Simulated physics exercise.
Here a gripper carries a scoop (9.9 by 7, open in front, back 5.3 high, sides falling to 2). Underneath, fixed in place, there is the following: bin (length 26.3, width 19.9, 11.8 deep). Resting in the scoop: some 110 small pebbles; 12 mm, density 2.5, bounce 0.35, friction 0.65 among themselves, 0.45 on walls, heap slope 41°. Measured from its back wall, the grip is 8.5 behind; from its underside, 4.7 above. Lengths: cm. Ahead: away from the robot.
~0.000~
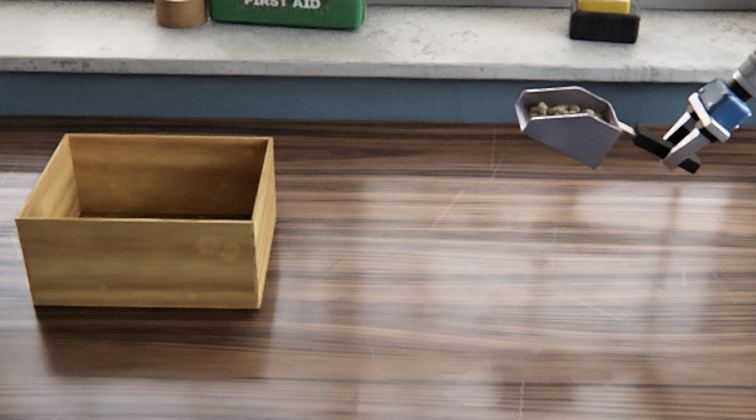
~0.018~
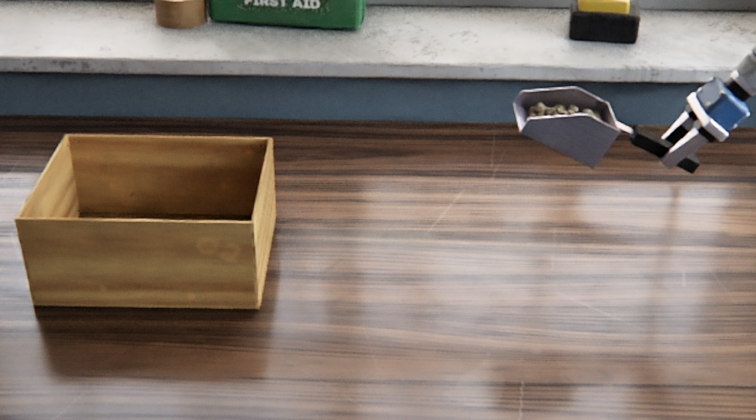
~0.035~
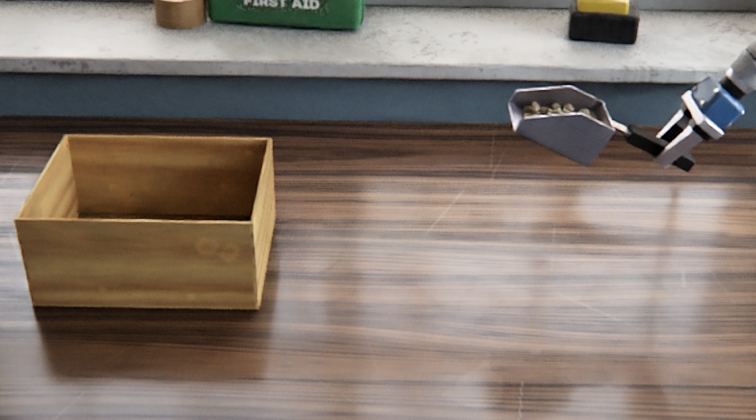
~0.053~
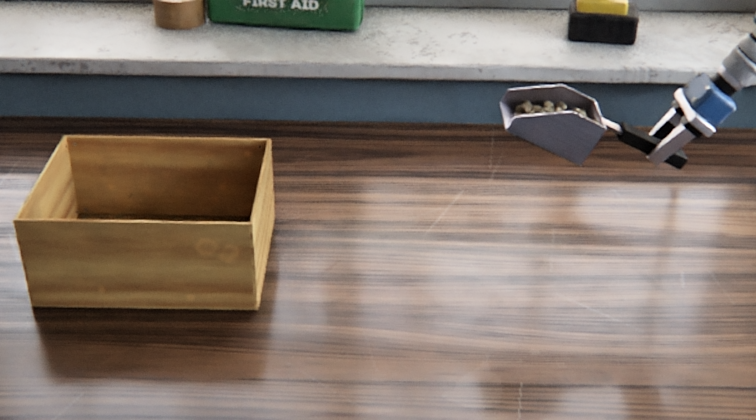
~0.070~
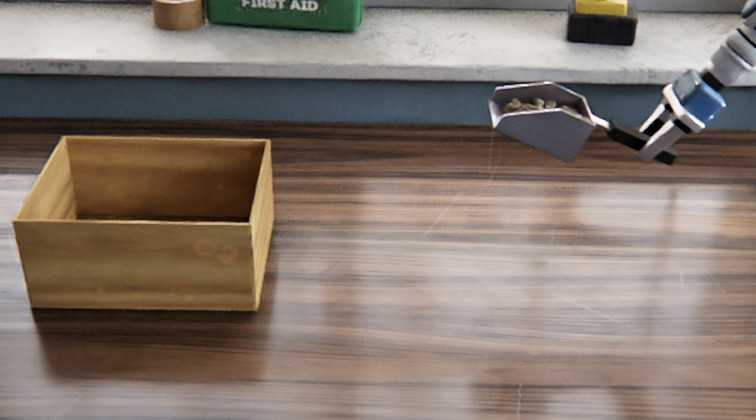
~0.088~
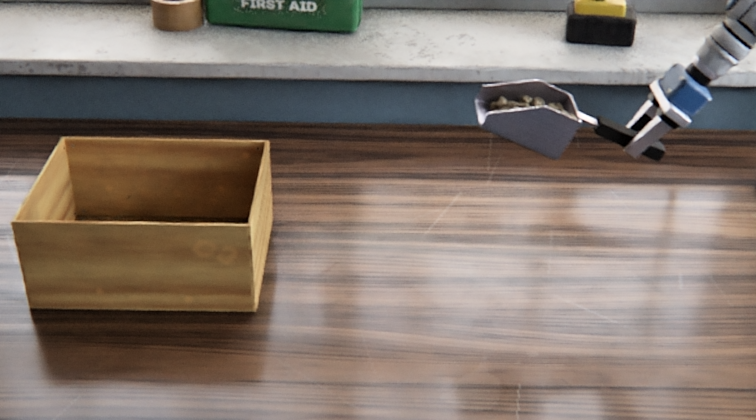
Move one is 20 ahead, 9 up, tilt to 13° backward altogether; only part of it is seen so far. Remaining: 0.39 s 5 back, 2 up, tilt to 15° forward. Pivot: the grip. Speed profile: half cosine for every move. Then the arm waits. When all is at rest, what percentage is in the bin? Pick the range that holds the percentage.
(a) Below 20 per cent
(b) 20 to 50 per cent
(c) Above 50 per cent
(a) Below 20 per cent.
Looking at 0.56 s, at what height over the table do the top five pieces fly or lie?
They're roughly 24 centimetres up.
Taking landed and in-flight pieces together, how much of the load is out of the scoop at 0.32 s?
Roughly 5 percent is out.
By 0.32 s, tilted 12° backward, highest piece 29 above the table; 106 on the scoop, 8 in flight or on a rim.
By 0.56 s, tilted 9° forward, highest piece 24 above the table; 81 on the scoop, 14 on the table or floor, 4 in the bin, 15 in flight or on a rim.
By 0.88 s, tilted 15° forward, highest piece 23 above the table; 75 on the scoop, 32 on the table or floor, 4 in the bin, 3 in flight or on a rim.
By 1.93 s, tilted 15° forward, highest piece 23 above the table; 74 on the scoop, 36 on the table or floor, 4 in the bin.
Final count, 74 on the scoop, 36 on the table or floor, 4 in the bin. That is 4 % in the bin.
